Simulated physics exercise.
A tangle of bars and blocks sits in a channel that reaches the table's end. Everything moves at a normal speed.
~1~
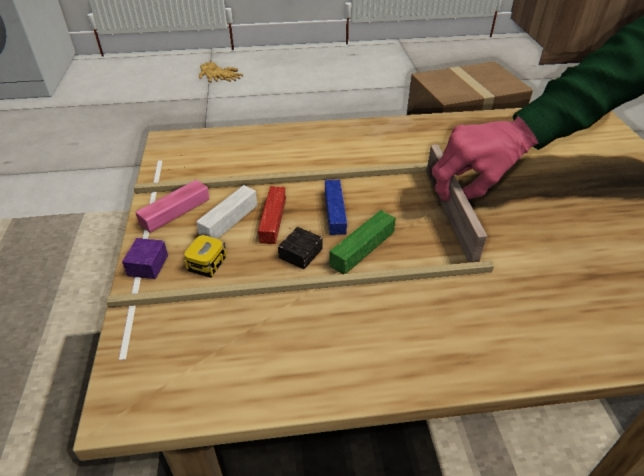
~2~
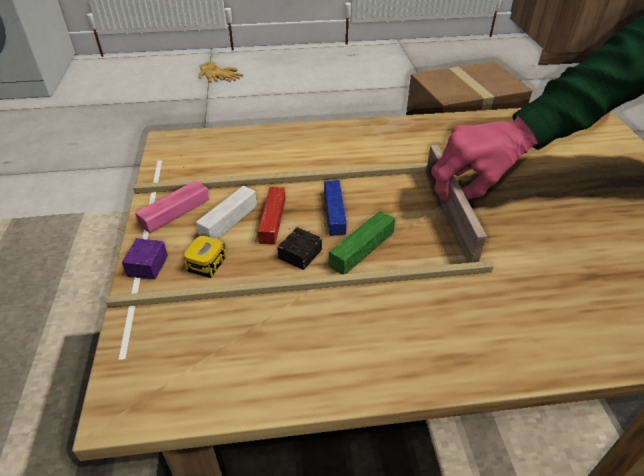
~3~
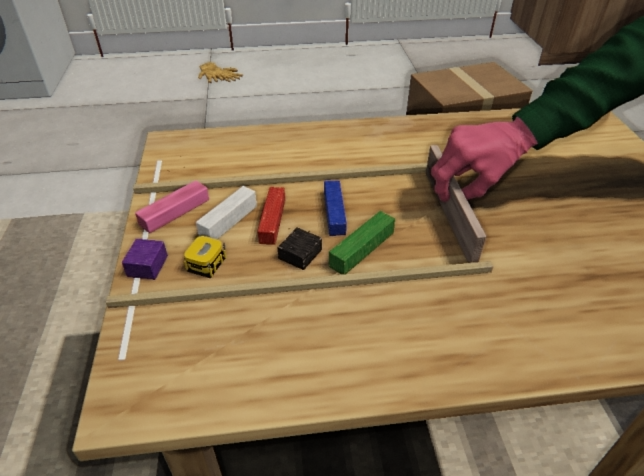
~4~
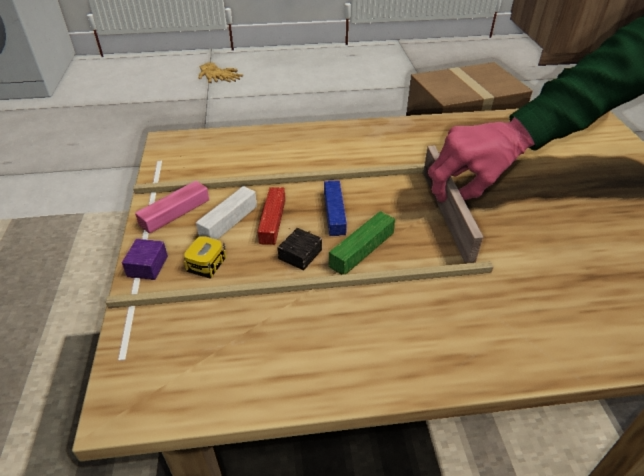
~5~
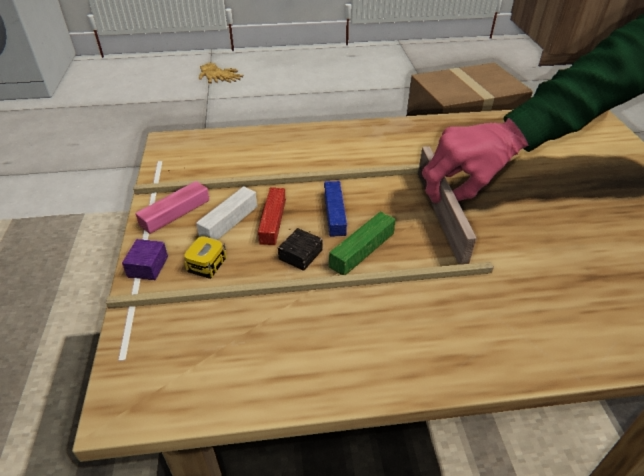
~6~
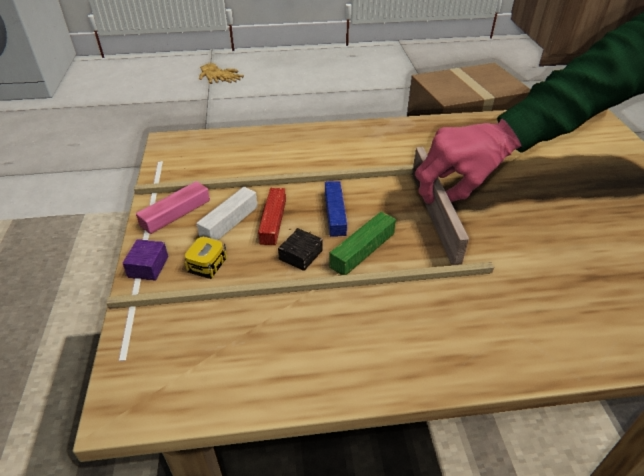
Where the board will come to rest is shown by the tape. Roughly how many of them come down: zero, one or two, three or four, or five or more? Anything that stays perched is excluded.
Five or more.
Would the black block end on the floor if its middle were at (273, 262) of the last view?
The black block falls.
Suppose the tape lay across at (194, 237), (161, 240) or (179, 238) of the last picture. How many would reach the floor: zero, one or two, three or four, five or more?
Counts for the three tries are just one or two, five or over and three to four.
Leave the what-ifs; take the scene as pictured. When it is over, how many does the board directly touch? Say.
The answer is 2.
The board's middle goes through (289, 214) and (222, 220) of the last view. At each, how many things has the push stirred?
At the first spot 5, then 8.
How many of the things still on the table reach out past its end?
Count: 1.
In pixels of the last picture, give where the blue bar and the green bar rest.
Okay, so first (128, 219), and next (128, 262).
Soon after, none off yet; purple block at rest near (146, 260); pink stick at rest near (174, 207); yellow case at rest near (206, 258).
Then, none off yet; purple block moving near (141, 260); pink stick moved a little near (160, 208); yellow case moved about its own width near (170, 265).
At rest, the number that fall off is five or more; fallen, black block, red bar, white bar, yellow case, pink stick and purple block.
